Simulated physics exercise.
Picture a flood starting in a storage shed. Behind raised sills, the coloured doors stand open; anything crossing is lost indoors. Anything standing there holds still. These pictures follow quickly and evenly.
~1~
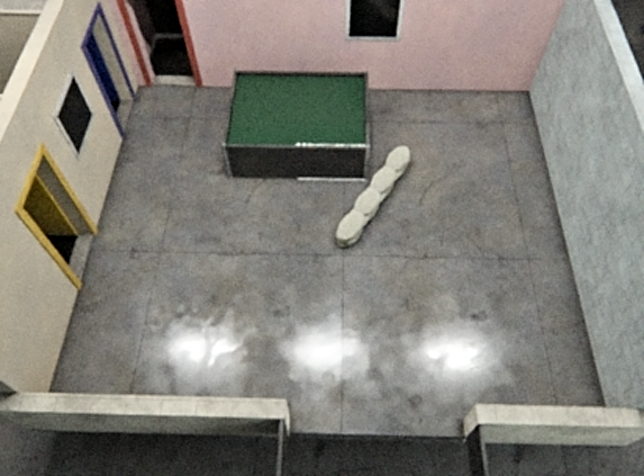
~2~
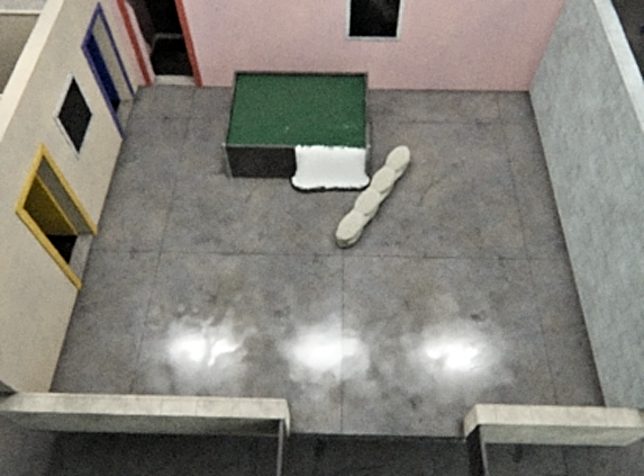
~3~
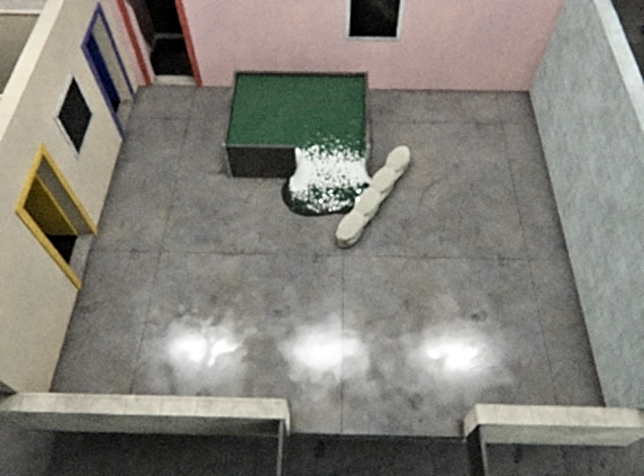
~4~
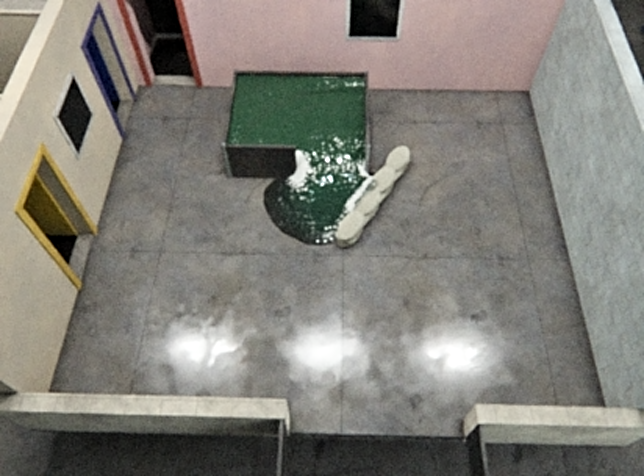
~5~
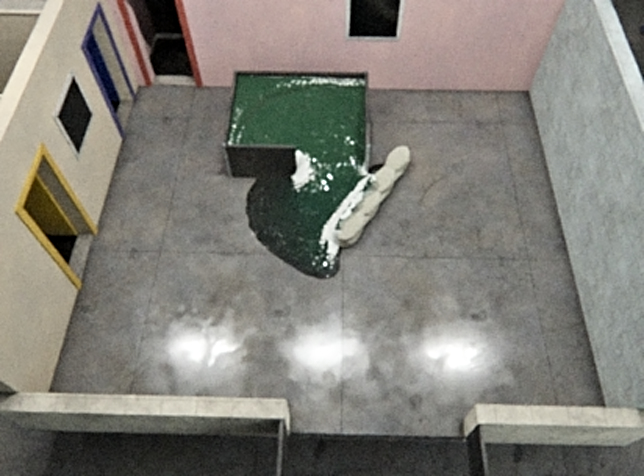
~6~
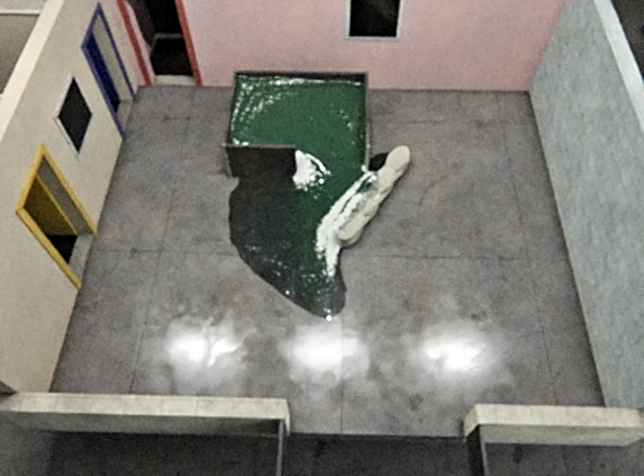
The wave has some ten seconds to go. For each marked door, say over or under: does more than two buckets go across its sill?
Blue door: Under, yellow door: Over, red door: Over.
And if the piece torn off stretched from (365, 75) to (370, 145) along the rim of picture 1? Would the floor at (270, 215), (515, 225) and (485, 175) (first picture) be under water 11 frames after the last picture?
The first spot is swamped, the second swamped, the third swamped.
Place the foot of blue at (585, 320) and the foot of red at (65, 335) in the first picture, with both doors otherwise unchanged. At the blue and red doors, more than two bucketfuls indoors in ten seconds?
The blue door door falls short, and the red door door overflows.
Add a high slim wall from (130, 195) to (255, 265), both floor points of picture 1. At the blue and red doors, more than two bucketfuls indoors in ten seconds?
Blue door: Above the line, red door: Above the line.
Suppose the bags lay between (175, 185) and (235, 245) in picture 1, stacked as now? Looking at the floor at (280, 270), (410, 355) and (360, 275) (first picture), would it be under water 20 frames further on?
First point inundated, second inundated, third inundated.
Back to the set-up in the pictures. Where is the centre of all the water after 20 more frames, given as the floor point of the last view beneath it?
It's close to (267, 219).
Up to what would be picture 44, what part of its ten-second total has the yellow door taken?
By then roughly 75 percent of the ten-second total is in.
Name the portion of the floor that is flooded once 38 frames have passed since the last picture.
I'd estimate some 65 per cent.
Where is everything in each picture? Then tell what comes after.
In the first frame, the tank at (299, 111) is whole and still.
In the second frame, the front is at (367, 186), out from the gap at (331, 168).
In the third frame, the front is at (297, 209), out from the gap at (331, 169).
In the fourth frame, water pours out at (331, 169) and has run to (306, 239).
In the fifth frame, the front is at (323, 274), out from the gap at (331, 169).
In the sixth frame, water pours out at (331, 169) and has run to (322, 312).
A moment on, water covers 25 % of the floor; the blue door not reached, the yellow door not reached, the red door not reached.
Next, water covers 45 % of the floor; the blue door not reached, the yellow door not reached, the red door not reached.
Then, water covers 45 % of the floor; the blue door not reached, the yellow door under two buckets in, the red door not reached.
Later, water covers 65 % of the floor; the blue door wet at the sill, nothing in, the yellow door over two buckets in, the red door wet at the sill, nothing in.
In the end, water covers 85 % of the floor; the blue door under two buckets in, the yellow door far over two buckets in, the red door far over two buckets in.
